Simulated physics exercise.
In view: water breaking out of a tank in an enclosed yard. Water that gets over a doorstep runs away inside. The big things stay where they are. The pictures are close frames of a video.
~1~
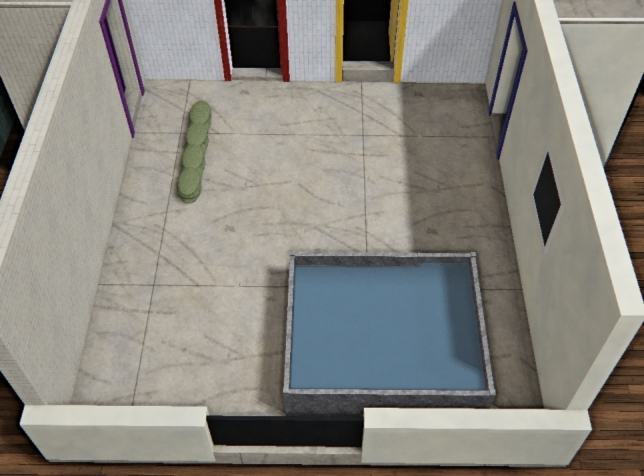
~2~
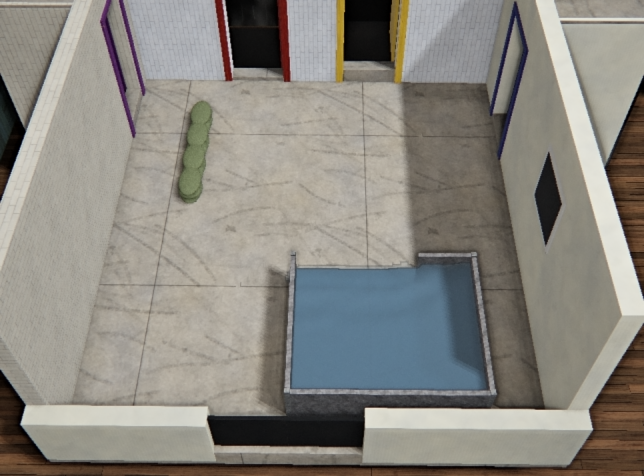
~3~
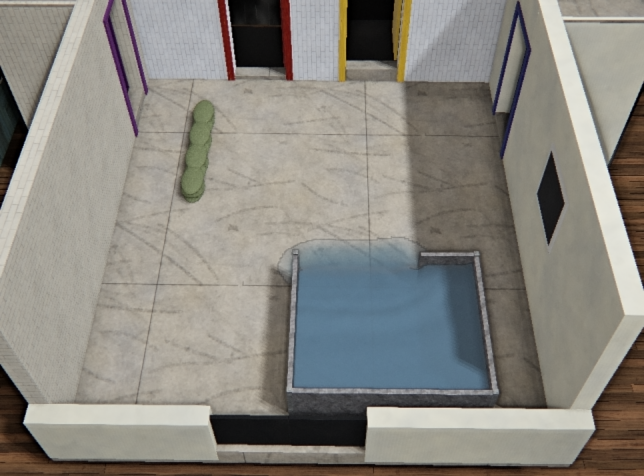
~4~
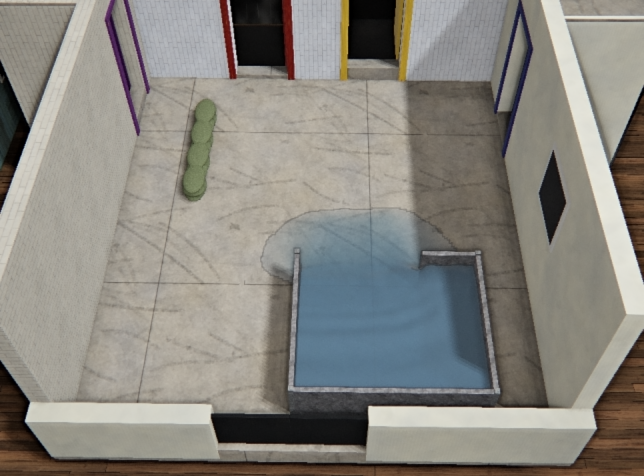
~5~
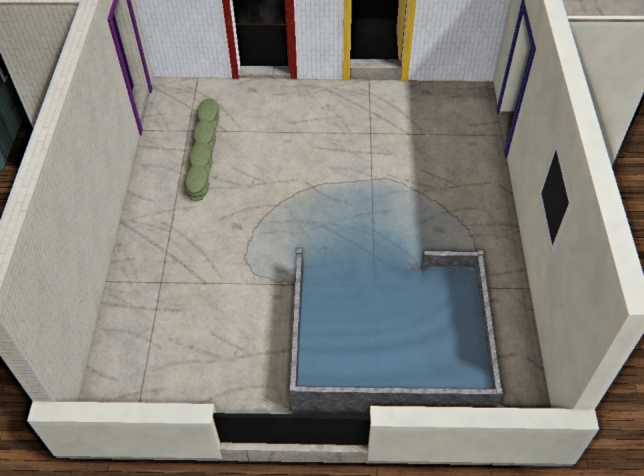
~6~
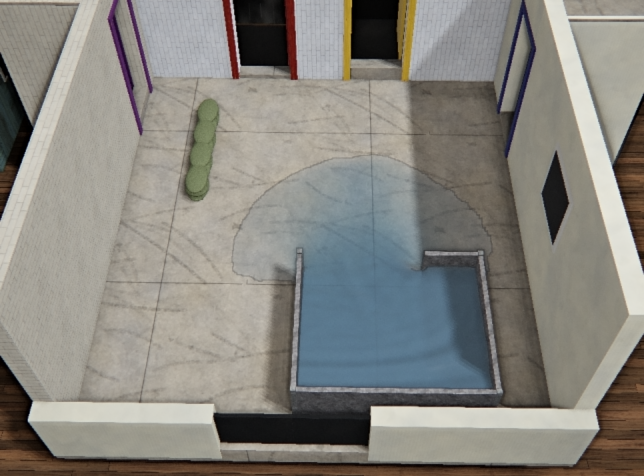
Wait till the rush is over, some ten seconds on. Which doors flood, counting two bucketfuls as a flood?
The purple door holds within the limit; the blue door floods; the yellow door holds within the limit; the red door floods.
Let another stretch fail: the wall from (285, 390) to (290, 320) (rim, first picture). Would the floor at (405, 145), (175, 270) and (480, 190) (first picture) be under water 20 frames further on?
As listed: Clear, under water, no water.
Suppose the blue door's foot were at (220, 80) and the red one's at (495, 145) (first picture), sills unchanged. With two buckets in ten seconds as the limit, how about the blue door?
In short: The blue door lets more in.
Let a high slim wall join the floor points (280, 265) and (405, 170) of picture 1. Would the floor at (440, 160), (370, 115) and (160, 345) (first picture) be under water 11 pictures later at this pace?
In turn: Wet, free of water, awash.
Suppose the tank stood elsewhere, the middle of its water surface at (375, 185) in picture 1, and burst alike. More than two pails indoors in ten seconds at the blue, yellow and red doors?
One by one: Blue floods, yellow is over, red lets more in.
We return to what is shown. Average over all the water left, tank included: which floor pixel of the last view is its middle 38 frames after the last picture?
Close to (345, 192).
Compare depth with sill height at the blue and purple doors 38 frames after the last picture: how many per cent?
In turn 180 and 50 per cent.
A moment on, water covers 40 % of the floor; the purple door not reached, the blue door not reached, the yellow door wet at the sill, nothing in, the red door not reached.
Next, water covers 55 % of the floor; the purple door not reached, the blue door wet at the sill, nothing in, the yellow door wet at the sill, nothing in, the red door under two buckets in.
Then, water covers 60 % of the floor; the purple door wet at the sill, nothing in, the blue door under two buckets in, the yellow door wet at the sill, nothing in, the red door far over two buckets in.
Later, water covers 80 % of the floor; the purple door wet at the sill, nothing in, the blue door over two buckets in, the yellow door wet at the sill, nothing in, the red door far over two buckets in.
In the end, water covers 95 % of the floor; the purple door wet at the sill, nothing in, the blue door far over two buckets in, the yellow door wet at the sill, nothing in, the red door far over two buckets in.
